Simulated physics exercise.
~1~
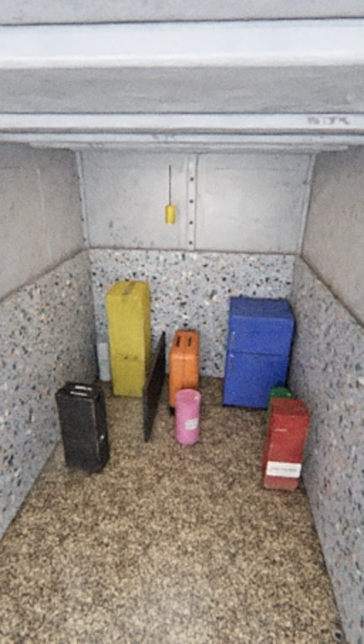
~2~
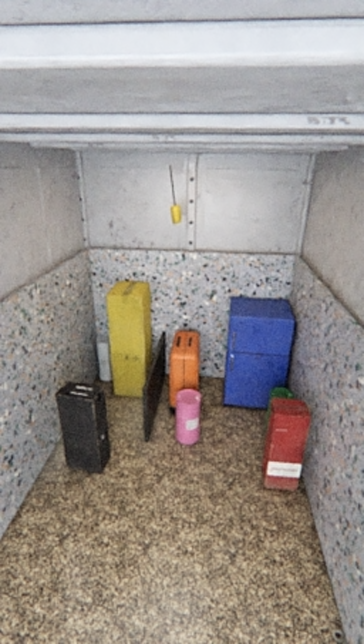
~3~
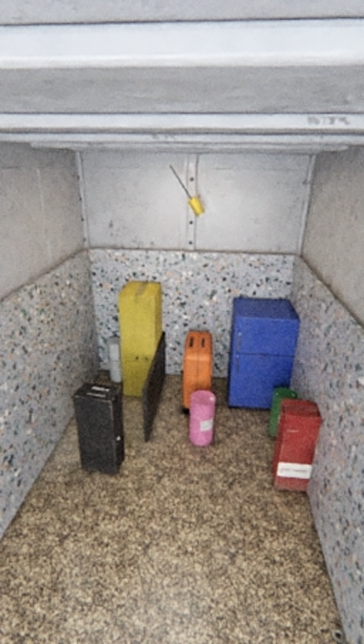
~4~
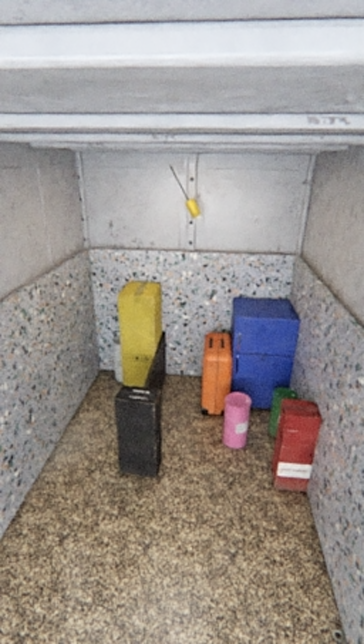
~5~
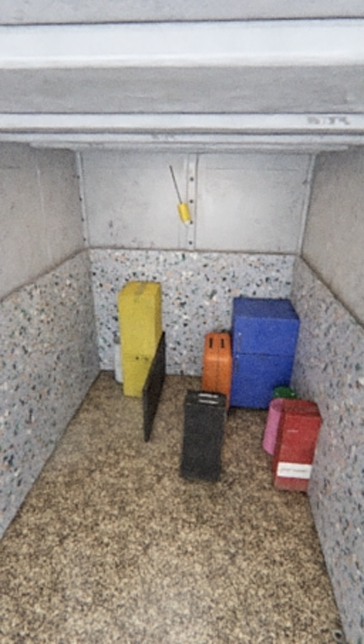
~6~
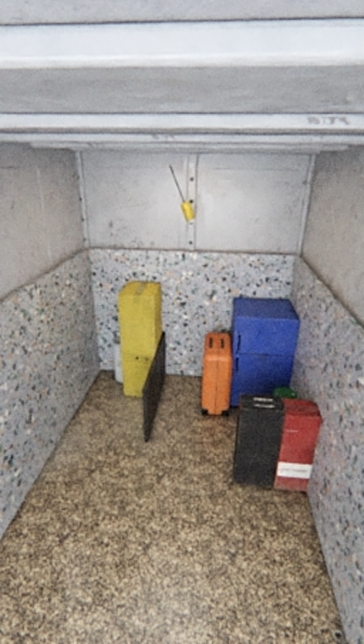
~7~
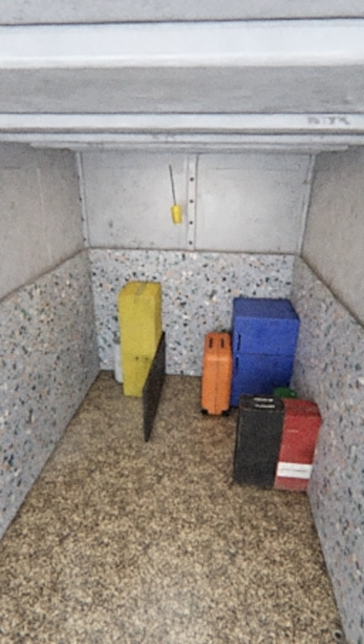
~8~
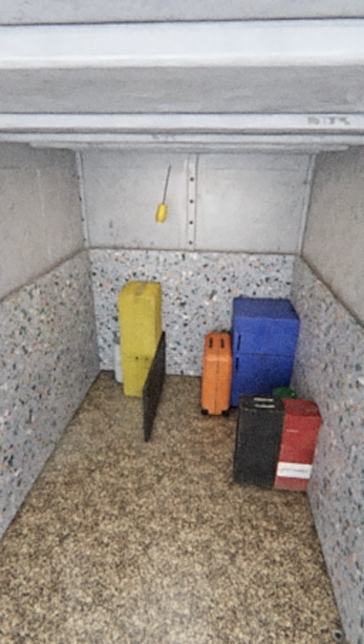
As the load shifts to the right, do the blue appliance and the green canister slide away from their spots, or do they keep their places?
Both keep their places, give or take a slight shift. The blue appliance stays at the back on the right, and the green canister stays behind the red box.
